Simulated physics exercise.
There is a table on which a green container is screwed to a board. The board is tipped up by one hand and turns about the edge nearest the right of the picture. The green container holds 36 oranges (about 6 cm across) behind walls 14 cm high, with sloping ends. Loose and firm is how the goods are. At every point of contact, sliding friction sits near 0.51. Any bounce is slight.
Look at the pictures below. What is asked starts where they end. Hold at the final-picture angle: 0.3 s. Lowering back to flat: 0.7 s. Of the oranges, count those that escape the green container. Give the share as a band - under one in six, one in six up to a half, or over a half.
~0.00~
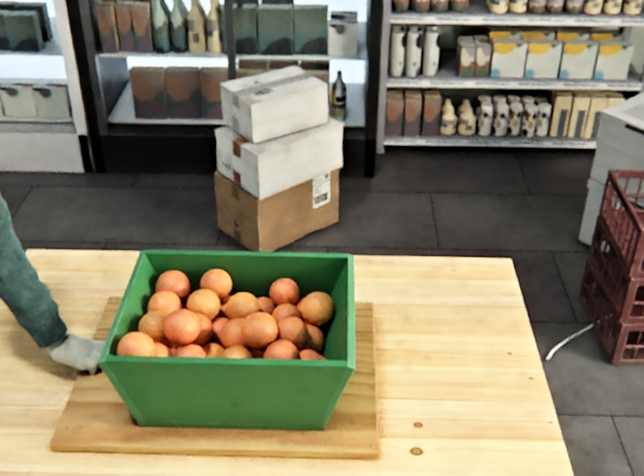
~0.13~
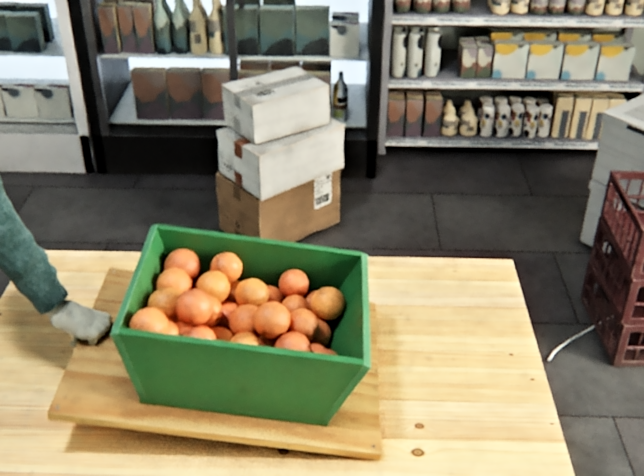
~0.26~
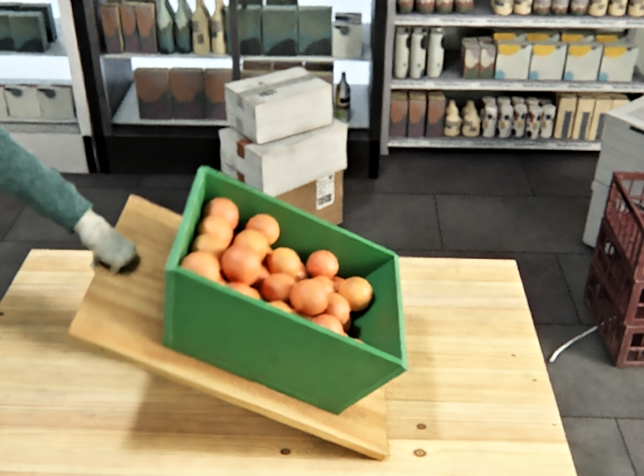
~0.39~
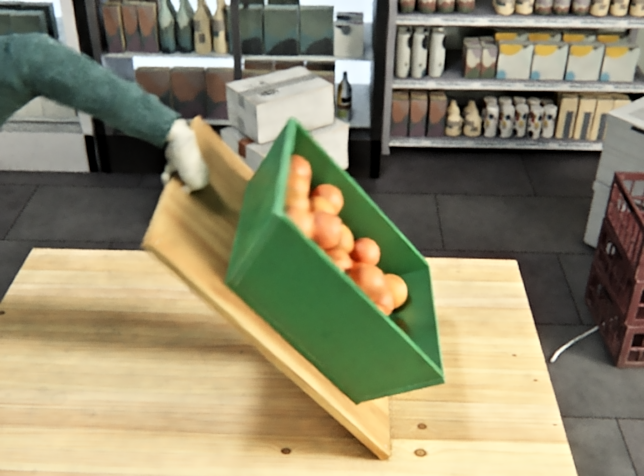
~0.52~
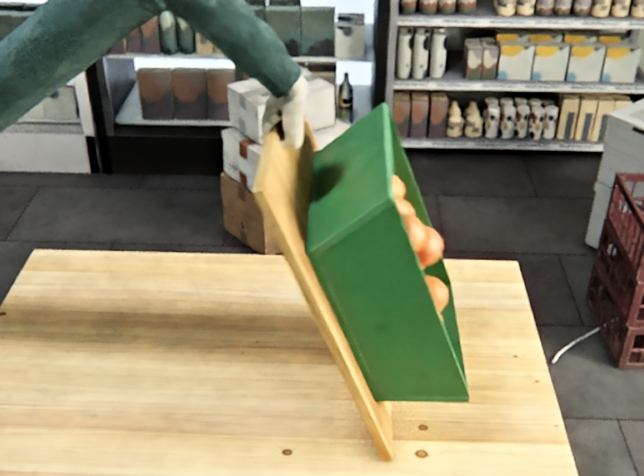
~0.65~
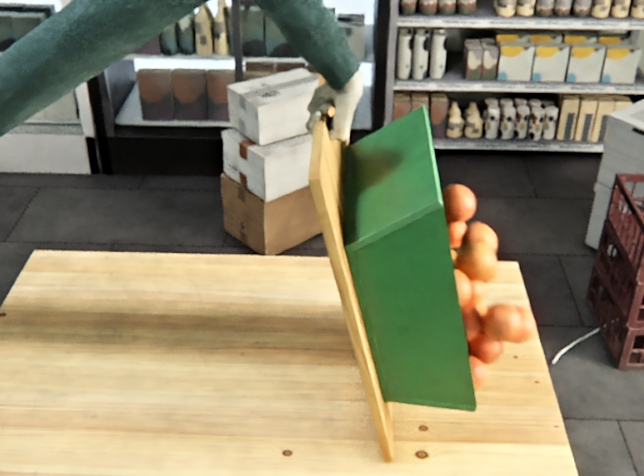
Over a half escape.
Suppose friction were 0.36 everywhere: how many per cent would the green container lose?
Then the green container sheds 90 per cent of its load.
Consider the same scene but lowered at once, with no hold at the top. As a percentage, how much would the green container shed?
Green container: 80%.
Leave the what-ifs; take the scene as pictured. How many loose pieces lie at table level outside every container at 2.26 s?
Roughly 10.
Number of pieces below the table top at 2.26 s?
Count: Roughly 25.
After 0.91 s, tilt 77°; green container 11 in, 25 out.
After 1.23 s, tilt 50°; green container 4 in, 32 out.
After 1.68 s, tilt 0°; green container 2 in, 34 out.
Final count (at 2.26 s), green container 2 in, 34 out. Asked share, 34 of 36, 94 per cent.
